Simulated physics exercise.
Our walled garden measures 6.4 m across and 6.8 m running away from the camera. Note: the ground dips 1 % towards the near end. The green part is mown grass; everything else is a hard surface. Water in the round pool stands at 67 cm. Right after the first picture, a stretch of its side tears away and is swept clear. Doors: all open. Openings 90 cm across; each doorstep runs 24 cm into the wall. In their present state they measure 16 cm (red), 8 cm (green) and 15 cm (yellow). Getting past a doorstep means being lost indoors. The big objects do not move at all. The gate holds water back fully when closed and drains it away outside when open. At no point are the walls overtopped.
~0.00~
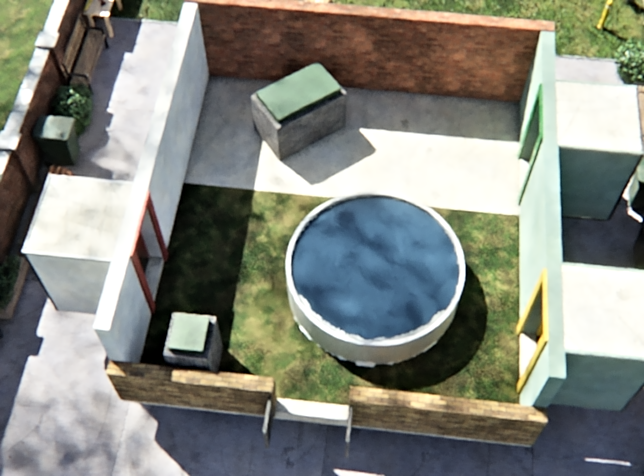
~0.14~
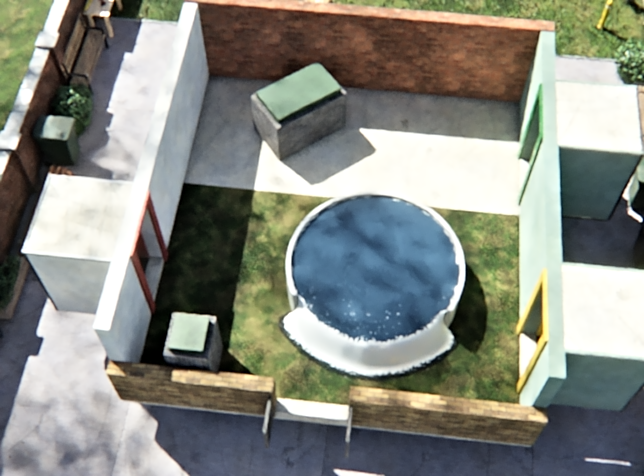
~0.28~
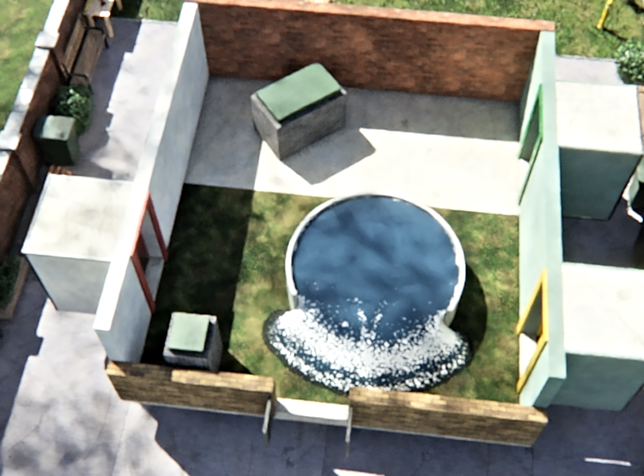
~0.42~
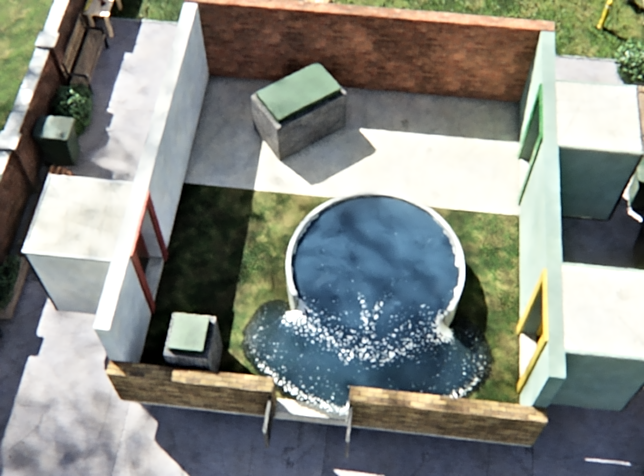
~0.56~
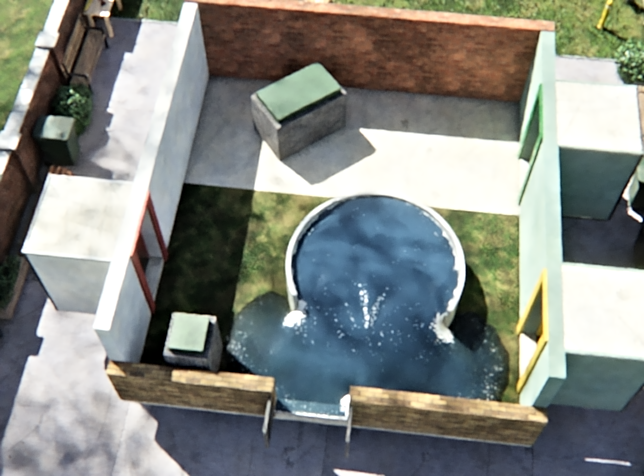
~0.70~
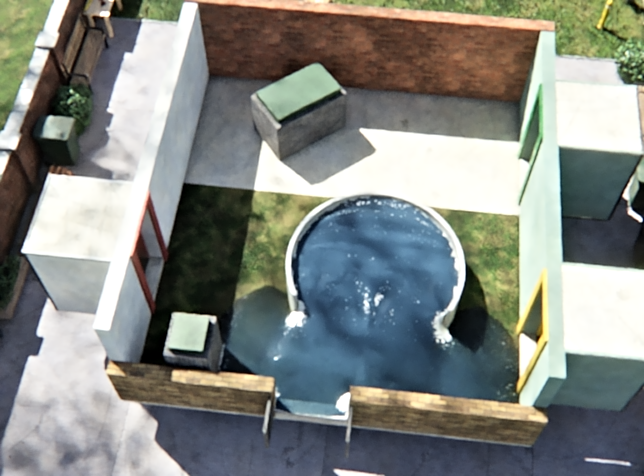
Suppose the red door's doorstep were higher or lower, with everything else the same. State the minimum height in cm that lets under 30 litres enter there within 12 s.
Some 5 cm above the ground.
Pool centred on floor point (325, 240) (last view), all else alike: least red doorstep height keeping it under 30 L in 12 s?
A height near 14.0 cm.
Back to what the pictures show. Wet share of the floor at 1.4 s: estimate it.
25 %.
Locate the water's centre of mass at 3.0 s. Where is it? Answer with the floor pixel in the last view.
I'd put it close to (378, 327).
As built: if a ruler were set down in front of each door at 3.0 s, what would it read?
Depth at red 5 cm, at green 0 cm, at yellow 28 cm.
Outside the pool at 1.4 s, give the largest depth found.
Around 54 centimetres.
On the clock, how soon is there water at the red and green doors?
Red at 2.6 s and green at 3.4 s.
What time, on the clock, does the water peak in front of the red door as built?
Near 6.5 seconds.
After 1.4 s water covers 25 % of the floor, deepest (54 cm) near (515, 424); it has not reached the red door.
After 3.0 s water covers 45 % of the floor, deepest (38 cm) near (515, 424); 5 cm at the red door, 0 litres in over its 16 cm doorstep.
After 12.0 s water covers 100 % of the floor, deepest (11 cm) near (171, 235); 6 cm at the red door, 0 litres in over its 16 cm doorstep.
At the red door as built, the water arrived by 2.6 s and peaked near 8 cm at 6.4 s.
Run again over the same 12 s with other heights there, 42 litres in over 4.5 cm, 22 litres over 5.5 cm. The limit of 30 litres is kept from about 5 cm up.
